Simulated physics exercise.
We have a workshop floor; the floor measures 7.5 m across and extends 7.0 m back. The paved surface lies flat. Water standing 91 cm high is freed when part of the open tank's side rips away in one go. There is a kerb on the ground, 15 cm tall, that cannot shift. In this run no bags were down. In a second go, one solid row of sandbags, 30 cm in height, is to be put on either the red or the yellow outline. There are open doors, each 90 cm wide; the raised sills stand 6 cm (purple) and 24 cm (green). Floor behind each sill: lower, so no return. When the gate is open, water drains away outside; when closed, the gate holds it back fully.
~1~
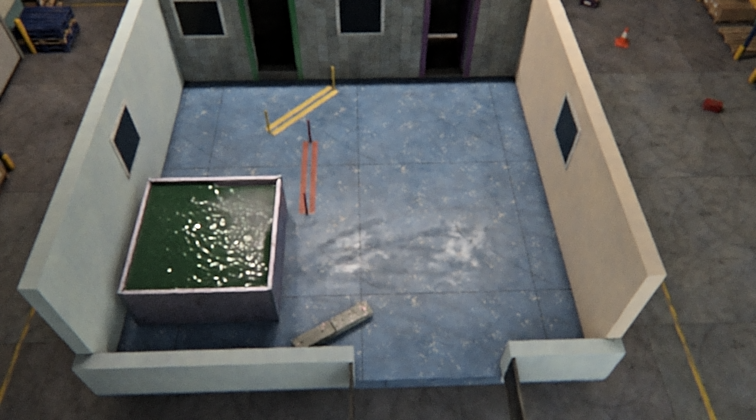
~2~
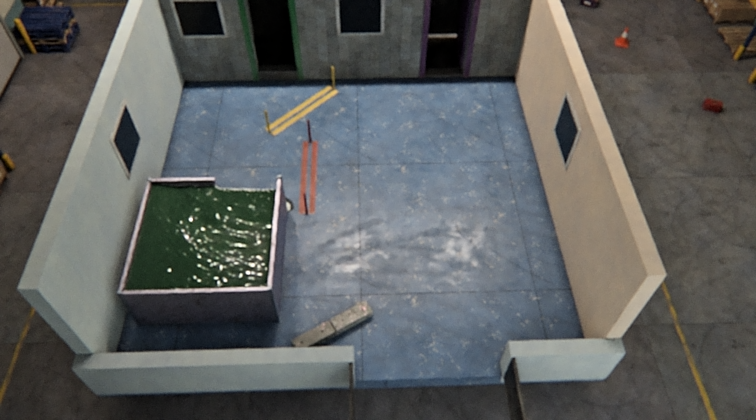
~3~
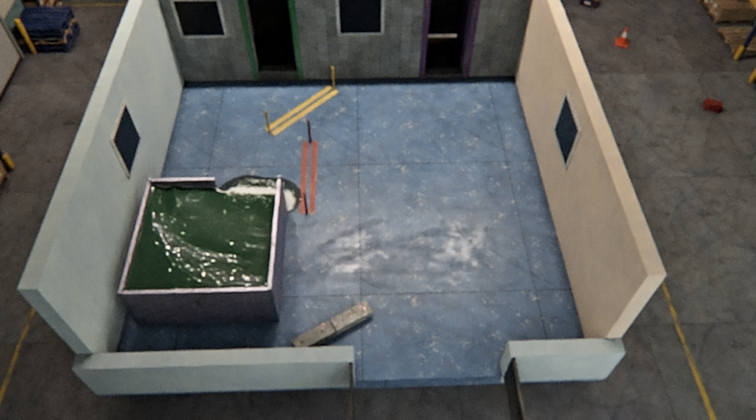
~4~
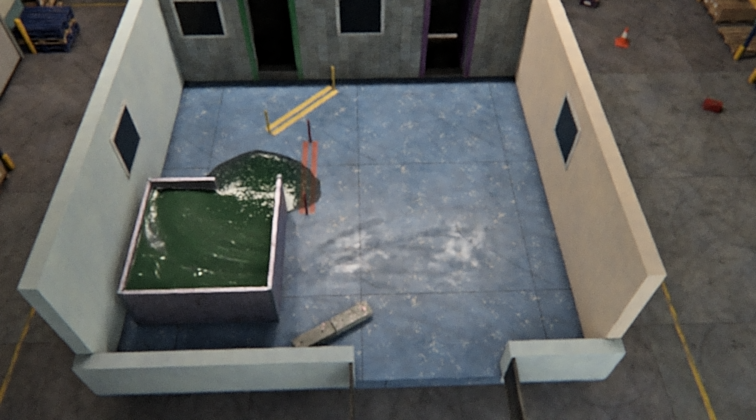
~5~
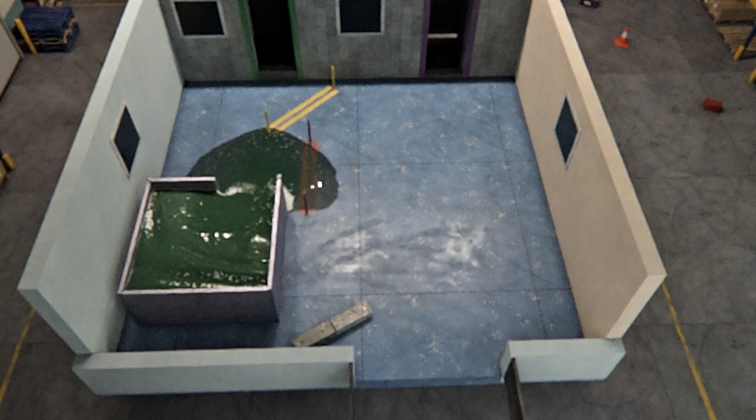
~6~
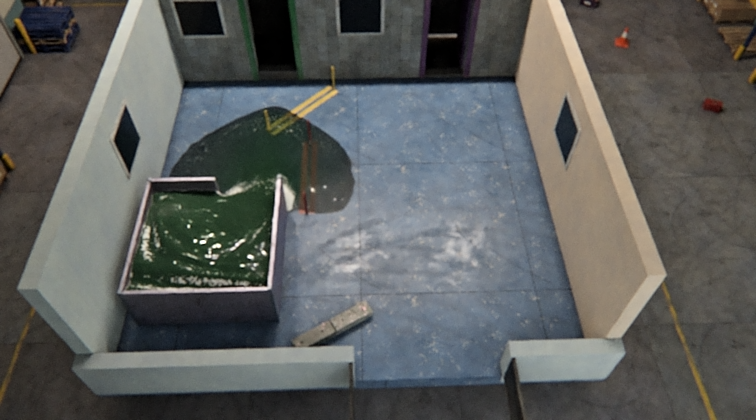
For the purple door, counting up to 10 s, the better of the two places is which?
I would choose red.
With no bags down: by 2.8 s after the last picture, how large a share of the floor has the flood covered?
Roughly 45 per cent.
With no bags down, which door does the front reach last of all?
Final door reached: Purple.
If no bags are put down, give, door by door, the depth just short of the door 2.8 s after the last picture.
So purple stands at 11 cm, while green stands at 26 cm.
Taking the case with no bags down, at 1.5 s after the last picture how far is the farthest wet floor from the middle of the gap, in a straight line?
6.0 m.
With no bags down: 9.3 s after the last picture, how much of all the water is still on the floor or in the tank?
90 %.
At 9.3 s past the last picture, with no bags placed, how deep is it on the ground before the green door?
It comes to some 9.0 cm deep at that spot.
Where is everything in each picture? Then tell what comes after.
Still water, 91 cm deep, in the open tank at (207, 233), in the first frame.
Water pours out on the open tank's far side and has run 0.7 m, to (290, 206); typically 12 cm deep outside, 91 cm at the open tank's back, in the second frame.
The front is at a hidden place, 0.9 m from the gap on the open tank's far side; 1.1 m2 of floor is under water; 91 cm left at the back of the open tank, in the third frame.
The front is at (252, 154), 1.5 m from the gap on the open tank's far side; 2.6 m2 of floor is under water; 91 cm left at the back of the open tank, in the fourth frame.
The front is at (275, 131), 2.2 m from the gap on the open tank's far side; 4.7 m2 of floor is under water; 84 cm left at the back of the open tank, in the fifth frame.
Water pours out on the open tank's far side and has run 2.9 m, to (277, 110); typically 5 cm deep outside, 77 cm at the open tank's back, in the sixth frame.
Then, 0.7 s after the last picture water covers 35 % of the floor and is deepest (50 cm) near (268, 207) in the run without bags; in at the purple door, 0 L with no bags, 0 L with the row on red, 0 L on yellow.
Then, 1.5 s after the last picture water covers 45 % of the floor and is deepest (42 cm) near (192, 84) in the run without bags; in at the purple door, 0 L with no bags, 0 L with the row on red, 4 L on yellow.
Then, 2.8 s after the last picture water covers 45 % of the floor and is deepest (32 cm) near (511, 89) in the run without bags; in at the purple door, 26 L with no bags, 0 L with the row on red, 59 L on yellow.
Then, 5.3 s after the last picture water covers 70 % of the floor and is deepest (24 cm) near (514, 100) in the run without bags; in at the purple door, 47 L with no bags, 0 L with the row on red, 99 L on yellow.
Then, 9.3 s after the last picture water covers 95 % of the floor and is deepest (16 cm) near (570, 359) in the run without bags; in at the purple door, 125 L with no bags, 0 L with the row on red, 177 L on yellow.
